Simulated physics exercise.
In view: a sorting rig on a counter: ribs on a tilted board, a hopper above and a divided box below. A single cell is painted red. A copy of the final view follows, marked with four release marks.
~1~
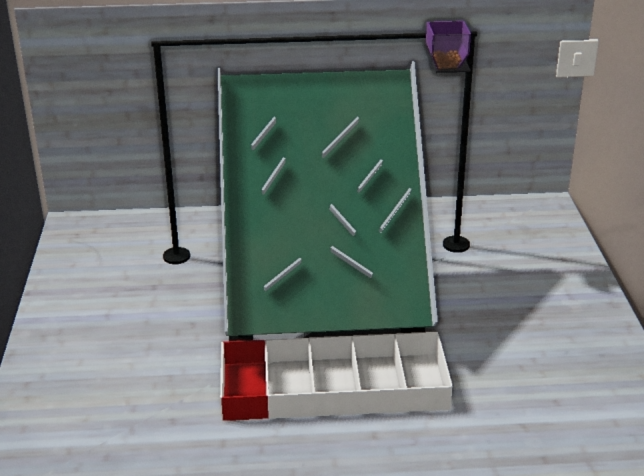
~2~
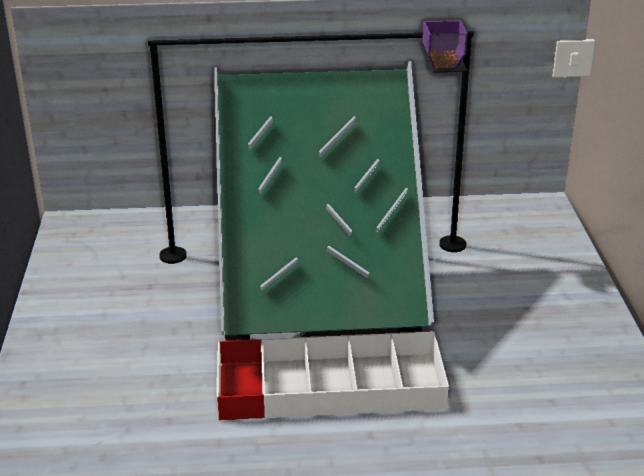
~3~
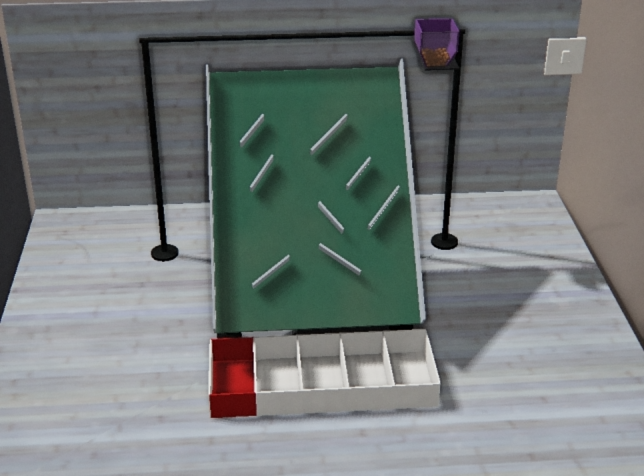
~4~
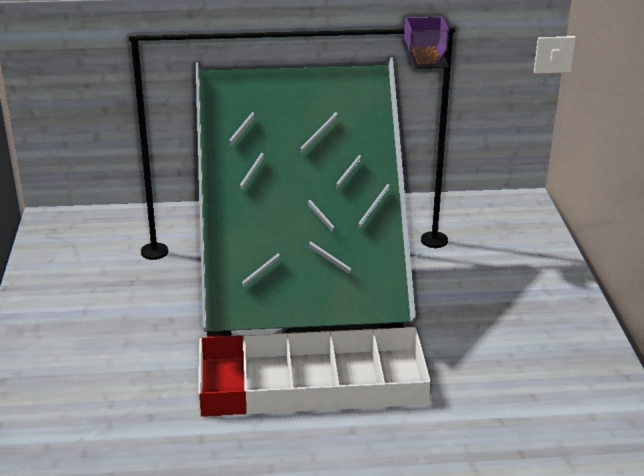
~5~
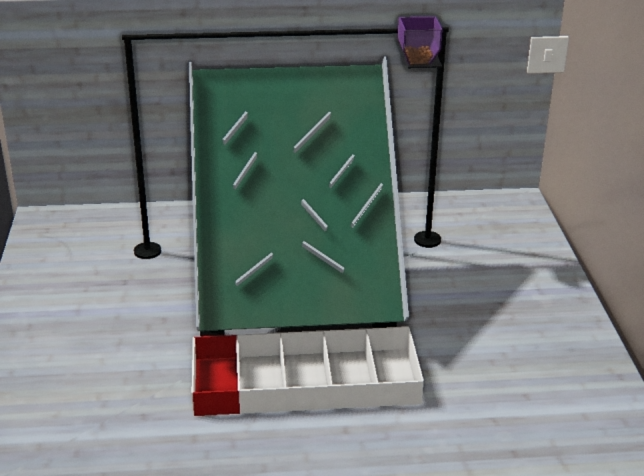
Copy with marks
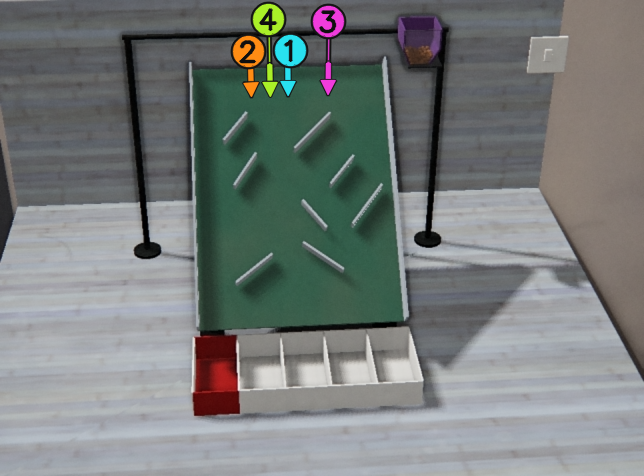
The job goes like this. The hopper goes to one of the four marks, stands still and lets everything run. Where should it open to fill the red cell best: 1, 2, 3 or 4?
1 is best.
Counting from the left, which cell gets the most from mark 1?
The first from the left.
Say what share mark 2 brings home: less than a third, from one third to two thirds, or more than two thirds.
From one third to two thirds.
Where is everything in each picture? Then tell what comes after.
The first frame shows hopper near (447, 59), cereal balls, door shut.
The second frame shows ribs (249, 144) to (272, 117), (320, 152) to (355, 117), (259, 189) to (281, 157).
The third frame shows ribs (347, 185) to (370, 157), (319, 202) to (343, 229), (369, 225) to (399, 186).
The fourth frame shows ribs (243, 283) to (279, 254), (310, 242) to (351, 269).
The fifth frame shows red cell near (216, 401), number 1 of 5 from the left.
On the marked copy, mark 1 meets the board at (288, 90); mark 2 meets the board at (251, 91); mark 3 meets the board at (328, 89); mark 4 meets the board at (270, 91).
For mark 1, close to two thirds in the red cell, close to a third in other cells, only a few outside the box.
For mark 2, close to half in the red cell, close to half in other cells.
For mark 3, close to half in the red cell, close to half in other cells, only a few outside the box.
For mark 4, close to half in the red cell, close to half in other cells, only a few outside the box.
